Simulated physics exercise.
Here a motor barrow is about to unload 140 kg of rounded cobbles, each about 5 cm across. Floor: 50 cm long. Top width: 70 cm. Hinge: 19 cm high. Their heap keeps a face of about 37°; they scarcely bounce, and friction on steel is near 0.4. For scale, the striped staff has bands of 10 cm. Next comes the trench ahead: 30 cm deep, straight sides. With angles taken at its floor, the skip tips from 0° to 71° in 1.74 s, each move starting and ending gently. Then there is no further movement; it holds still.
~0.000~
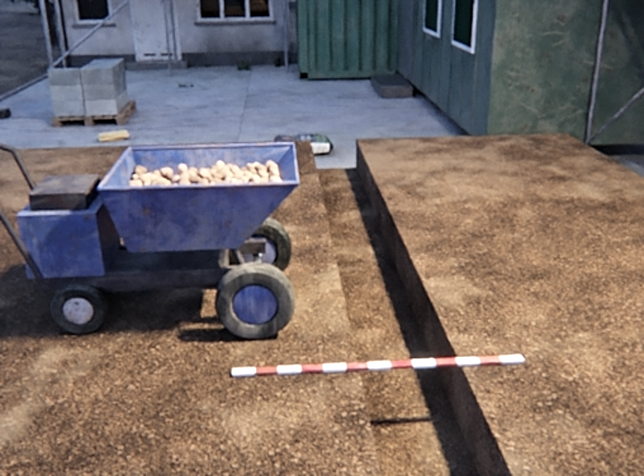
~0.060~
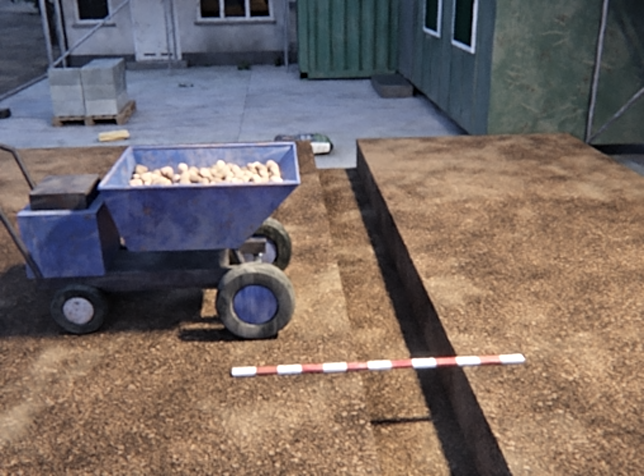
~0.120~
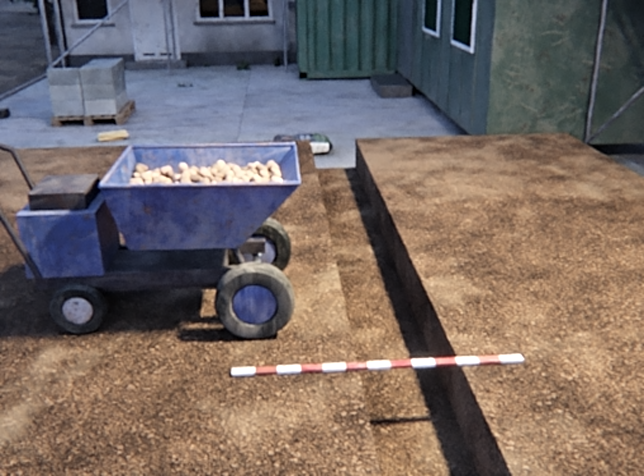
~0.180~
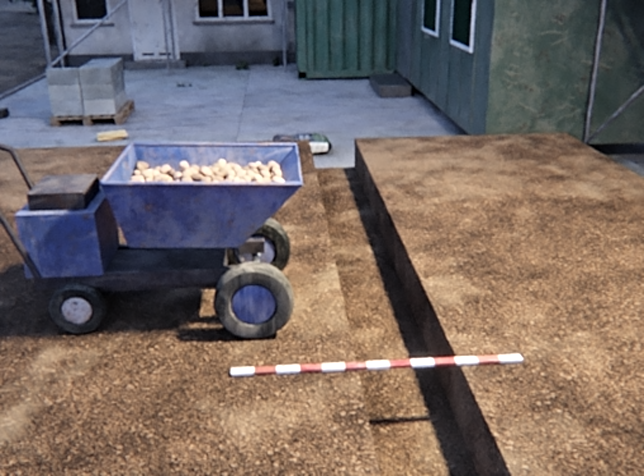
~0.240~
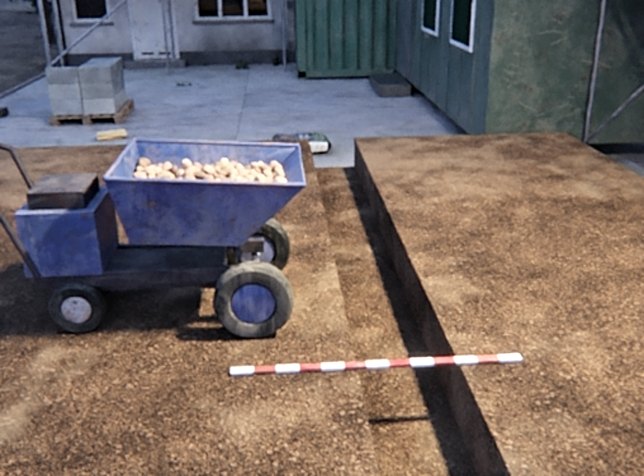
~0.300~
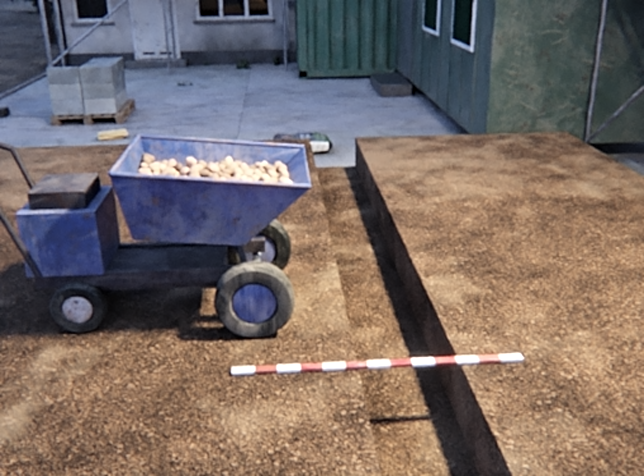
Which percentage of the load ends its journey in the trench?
Roughly 88 per cent.
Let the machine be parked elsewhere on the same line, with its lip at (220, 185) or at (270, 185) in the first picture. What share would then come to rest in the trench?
From the first spot near 85, from the second near 100 per cent.
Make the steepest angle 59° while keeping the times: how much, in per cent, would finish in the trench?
I'd guess some 75 in a hundred.
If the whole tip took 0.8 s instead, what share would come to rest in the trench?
Then some 70 per cent would.
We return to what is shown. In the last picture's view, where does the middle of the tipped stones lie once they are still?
(404, 334).
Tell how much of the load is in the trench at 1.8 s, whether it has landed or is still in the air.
About 40 per cent by then.
After 1.3 s the floor is at 60°; 100 % in the skip; the foremost stones are at (378, 252).
After 1.8 s the floor is at 71°; 52 % in the skip, 41 % in the trench, 6 % past the trench; the foremost stones are at (475, 296).
After 2.2 s the floor is at 71°; 20 % in the skip, 68 % in the trench, 12 % past the trench; the foremost stones are at (526, 288).
After 4.1 s the floor is at 71°; 0 % in the skip, 88 % in the trench, 12 % past the trench; the foremost stones are at (553, 289).
